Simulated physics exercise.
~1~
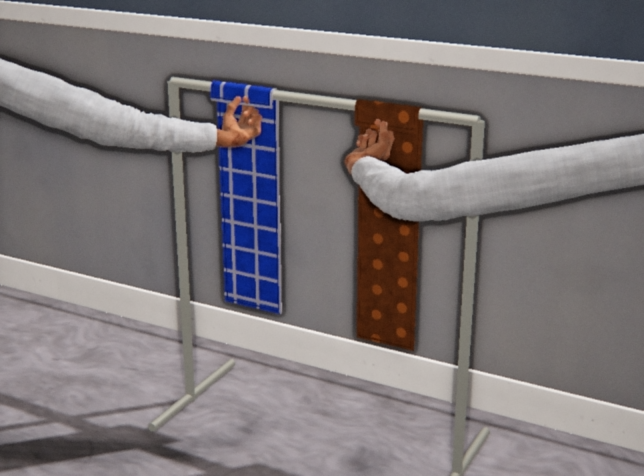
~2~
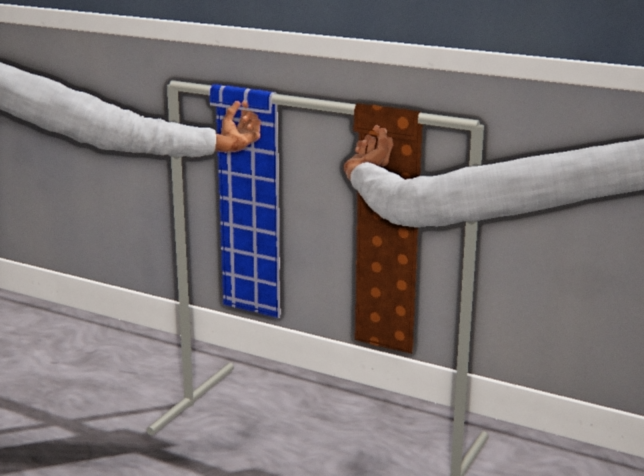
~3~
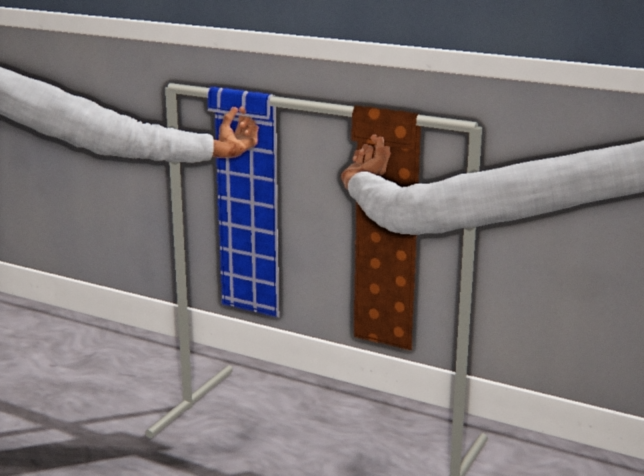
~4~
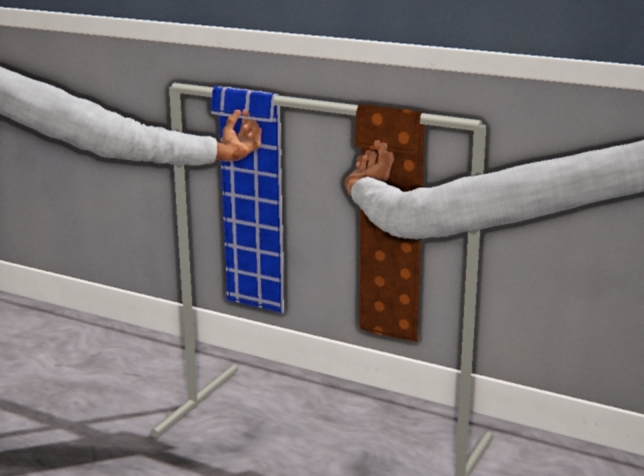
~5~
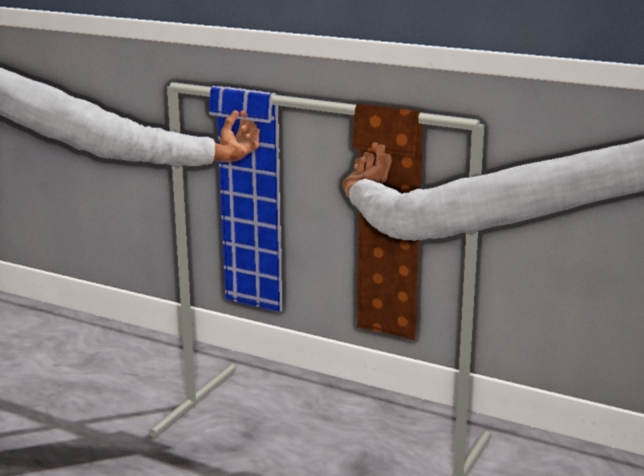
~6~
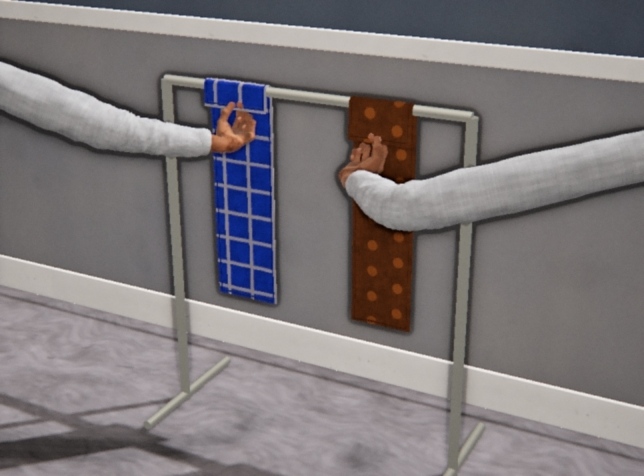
Two hands draw the short front ends of blue and brown cloths slightly down a rack.
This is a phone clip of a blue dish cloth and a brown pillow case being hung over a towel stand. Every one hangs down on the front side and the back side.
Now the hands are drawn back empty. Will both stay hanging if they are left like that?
The blue dish cloth slides off; the brown pillow case slides off.
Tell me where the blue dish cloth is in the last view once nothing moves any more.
Its centre is at (251, 411).
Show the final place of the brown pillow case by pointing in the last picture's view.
Roughly (378, 449).
Then, 0.28 s after the last picture, dish cloth clear of the rail and dropping near (246, 236); pillow case running over the rail.
Then, 0.50 s after the last picture, dish cloth clear of the rail and dropping near (251, 380); pillow case clear of the rail and dropping near (379, 389).
Then, 0.72 s after the last picture, dish cloth in a heap on the floor near (251, 411); pillow case in a heap on the floor near (378, 446).
At rest, dish cloth in a heap on the floor near (251, 411); pillow case in a heap on the floor near (378, 449). The blue dish cloth slides off and the brown pillow case slips to the floor.
